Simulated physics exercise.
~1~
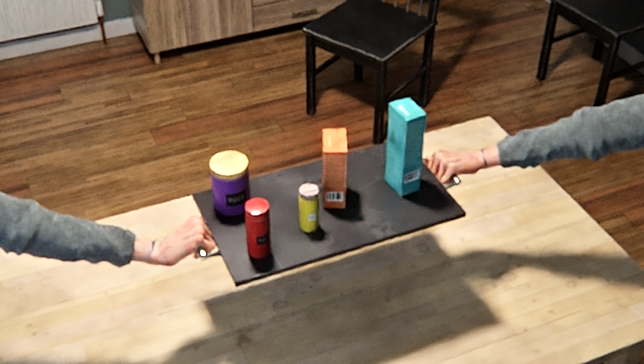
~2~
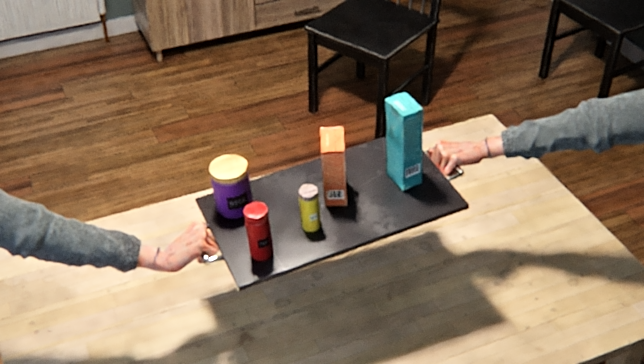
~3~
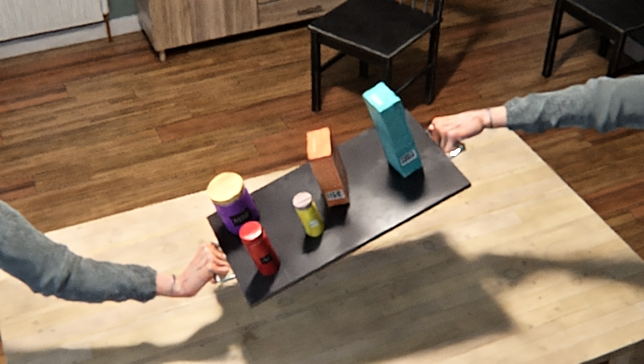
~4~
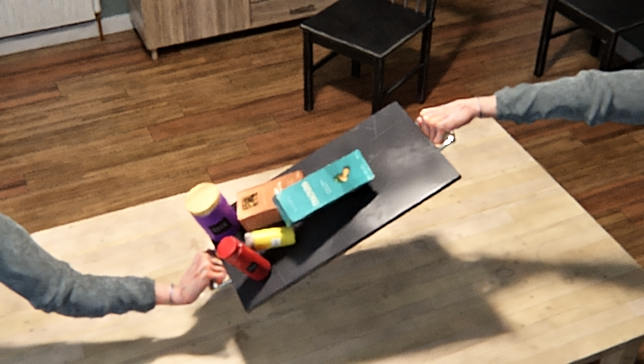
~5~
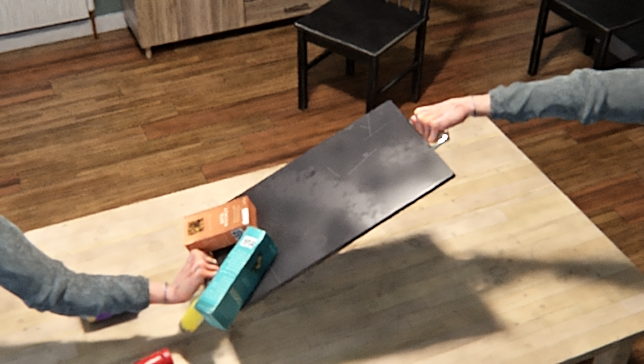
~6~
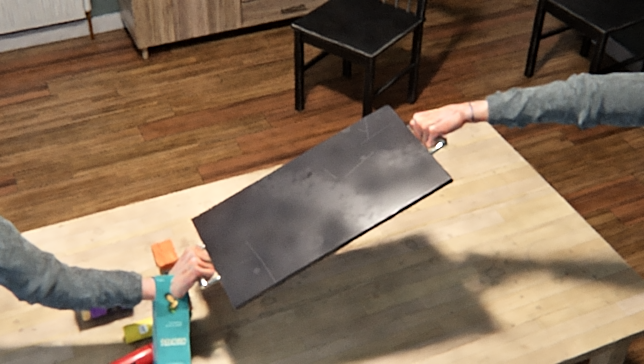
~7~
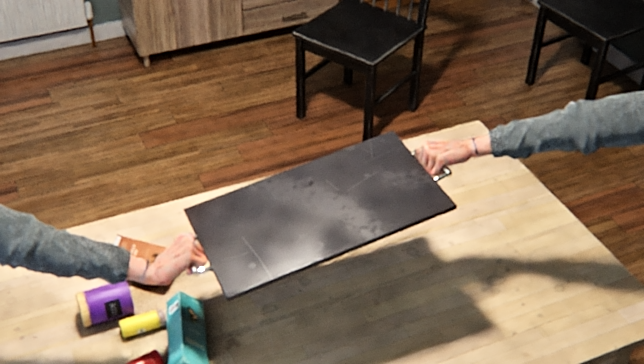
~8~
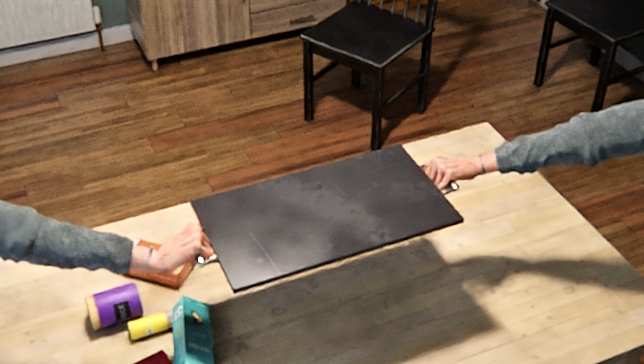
Two hands tilt a black tray left, spilling all five items, then level it empty.
